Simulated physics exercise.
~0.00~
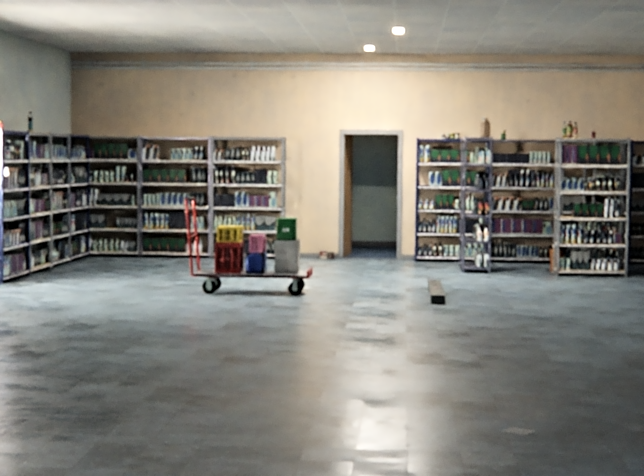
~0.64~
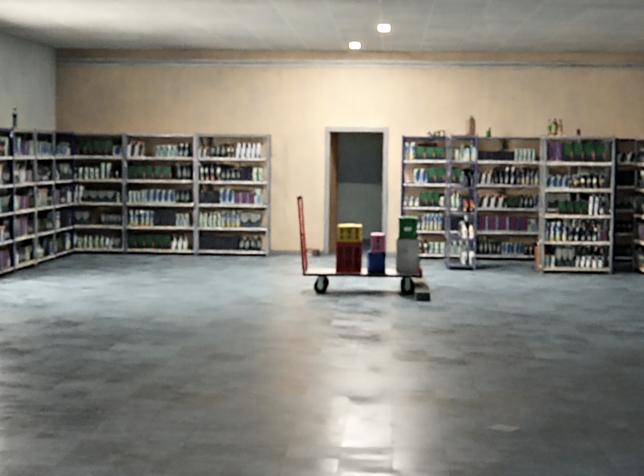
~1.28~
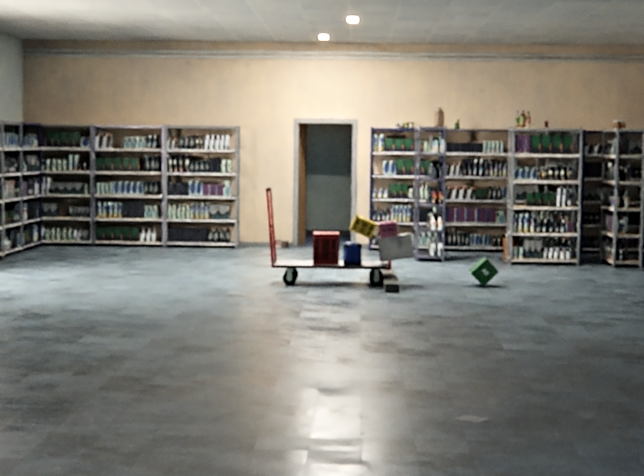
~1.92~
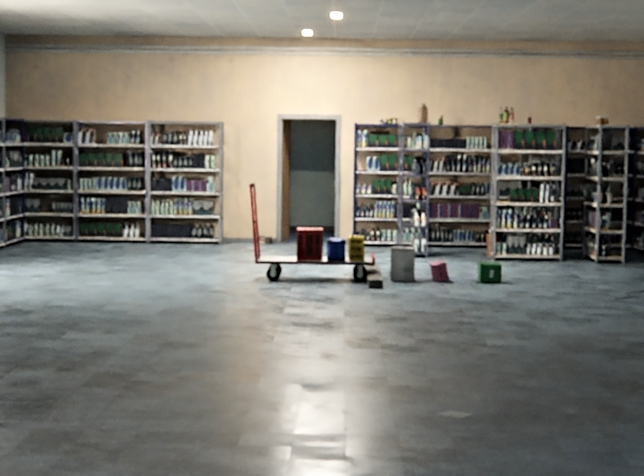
At first, a red flatbed trolley loaded with colourful crates and boxes rolls right across a grey floor, past bottle-lined shelves and an open doorway, as the view pans slightly right. It reaches a low block on the floor and stops there, and its load pitches forward. The green tote tumbles through the air ahead of the others, while the yellow crate, pink crate and pale parcel tip over the front edge. Finally, the green, pink and pale pieces rest on the floor beyond the block, while the red, blue and yellow ones remain on the deck.
